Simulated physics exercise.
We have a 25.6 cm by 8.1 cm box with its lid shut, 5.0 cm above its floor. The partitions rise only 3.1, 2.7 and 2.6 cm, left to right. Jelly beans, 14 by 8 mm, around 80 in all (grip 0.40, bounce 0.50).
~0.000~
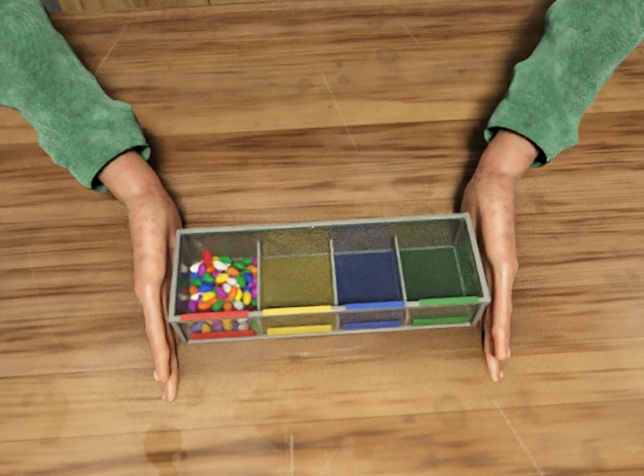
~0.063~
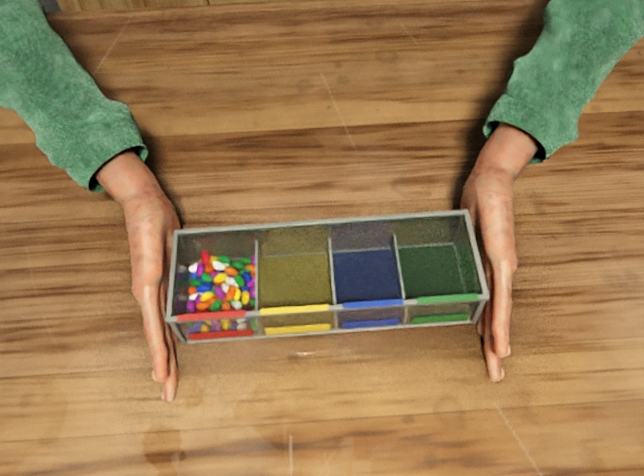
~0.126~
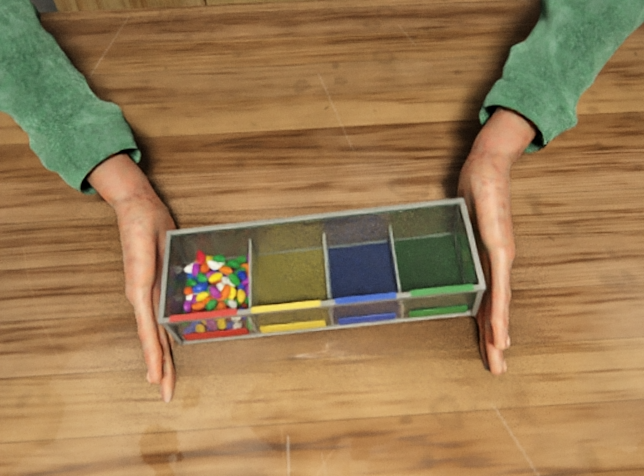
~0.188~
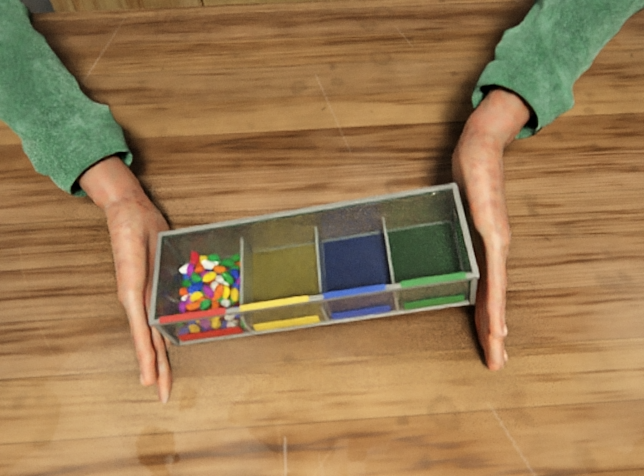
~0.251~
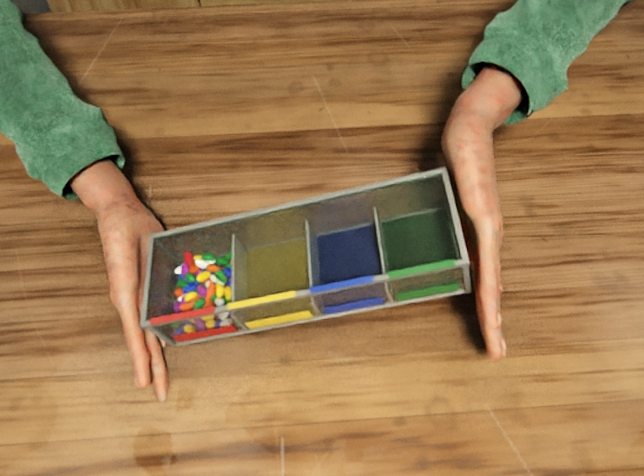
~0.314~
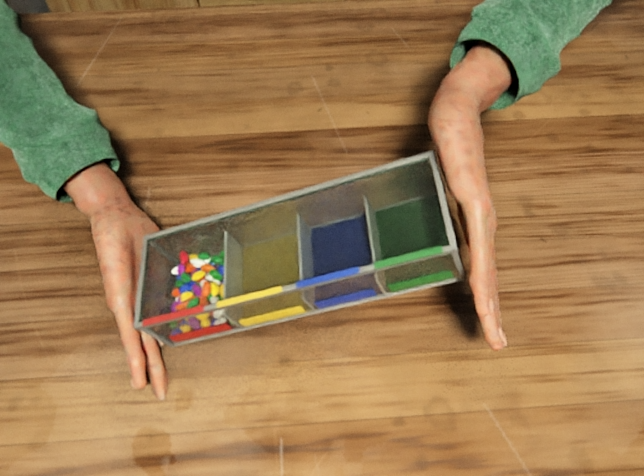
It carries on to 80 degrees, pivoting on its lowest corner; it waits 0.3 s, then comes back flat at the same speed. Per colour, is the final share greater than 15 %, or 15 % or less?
As I see it, red: Qualifies; blue: Does not qualify; green: Does not qualify; yellow: Does not qualify.
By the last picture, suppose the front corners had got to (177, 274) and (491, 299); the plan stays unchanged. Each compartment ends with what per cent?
Each compartment ends like this: Red 60 per cent, blue 5 per cent, green 35 per cent, yellow 0 per cent.
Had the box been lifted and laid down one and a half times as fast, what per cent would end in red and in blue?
My answer: Red gets 100 %, while blue gets 0 %.
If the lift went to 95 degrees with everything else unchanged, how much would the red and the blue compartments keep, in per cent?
In that case red 100; blue 0.
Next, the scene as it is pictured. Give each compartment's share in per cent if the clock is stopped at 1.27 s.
It splits as red 100, blue 0, green 0 and yellow 0 percent.
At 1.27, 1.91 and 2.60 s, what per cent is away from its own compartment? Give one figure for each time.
In order, some 0, 0 and 0.
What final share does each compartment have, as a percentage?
Final shares in percent: Red 100, blue 0, green 0, yellow 0.
Then, at 1.27 s, tilt 80 degrees; red 100 %.
Then, at 1.91 s, tilt 40 degrees; red 100 %.
After 2.60 s, tilt 0 degrees; red 100 %.
In the end, at 3.2 s, red 100 %, blue 0 %, green 0 %, yellow 0 %.
